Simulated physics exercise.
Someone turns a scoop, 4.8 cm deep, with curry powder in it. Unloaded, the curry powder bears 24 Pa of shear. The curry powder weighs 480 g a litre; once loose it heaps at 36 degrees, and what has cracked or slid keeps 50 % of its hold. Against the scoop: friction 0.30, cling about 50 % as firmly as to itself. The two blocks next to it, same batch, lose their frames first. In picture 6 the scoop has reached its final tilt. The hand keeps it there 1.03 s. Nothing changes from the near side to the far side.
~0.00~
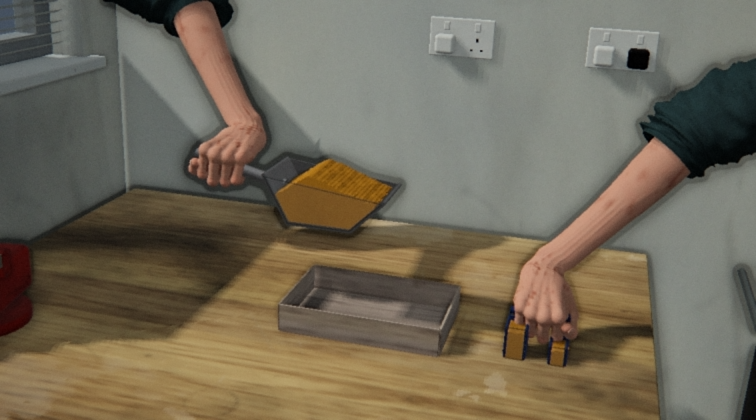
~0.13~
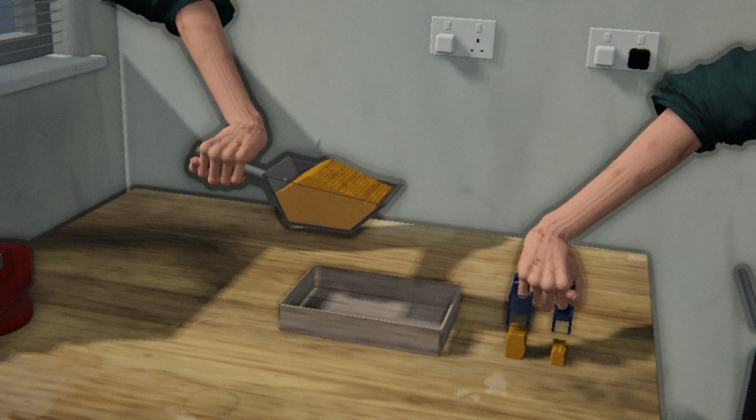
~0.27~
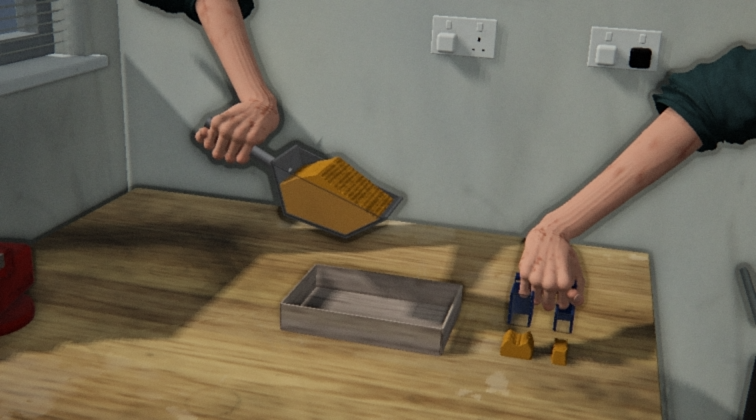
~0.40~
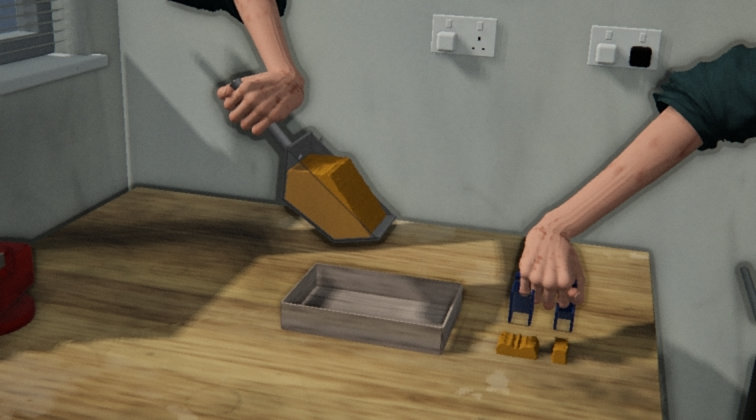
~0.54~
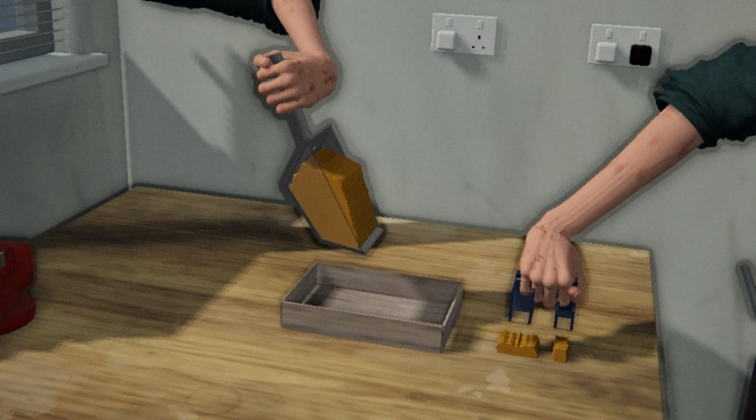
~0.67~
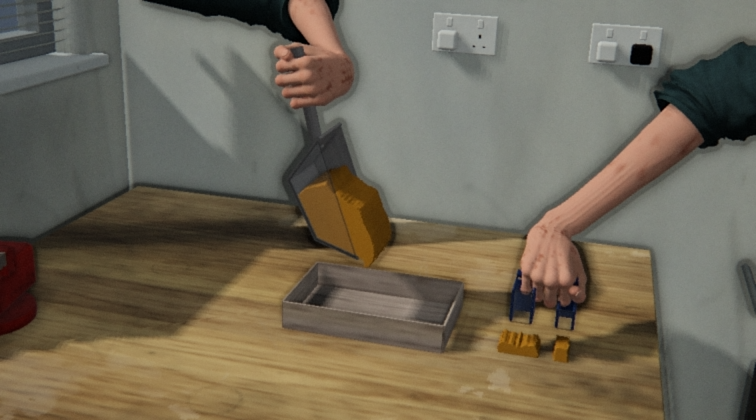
A grey scoop heaped with orange-brown powder, gripped by a hand at upper left, tilts steadily until its mouth points steeply down, its load shifting toward the lip. At right, another hand lifts two dark blue moulds off small orange blocks, and the left one slumps into a low, crumbled heap. The fixed, slightly raised view shows a wooden worktop by a pale wall with sockets, an empty greyish tray at centre and a red object at left.
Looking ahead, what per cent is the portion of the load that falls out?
About 85 %.
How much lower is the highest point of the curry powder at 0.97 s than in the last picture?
Some 6.0 cm.
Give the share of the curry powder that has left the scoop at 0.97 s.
Some 70 per cent.
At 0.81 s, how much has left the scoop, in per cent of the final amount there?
Some 50 per cent.
By 0.81 s, the scoop is at 64 degrees and 42 % has left it.
By 0.97 s, the scoop is at 64 degrees and 71 % has left it.
By 1.13 s, the scoop is at 64 degrees and 80 % has left it.
By 1.29 s, the scoop is at 64 degrees and 84 % has left it.
By 1.55 s, at the end, the scoop is at 64 degrees and 85 % has left it.
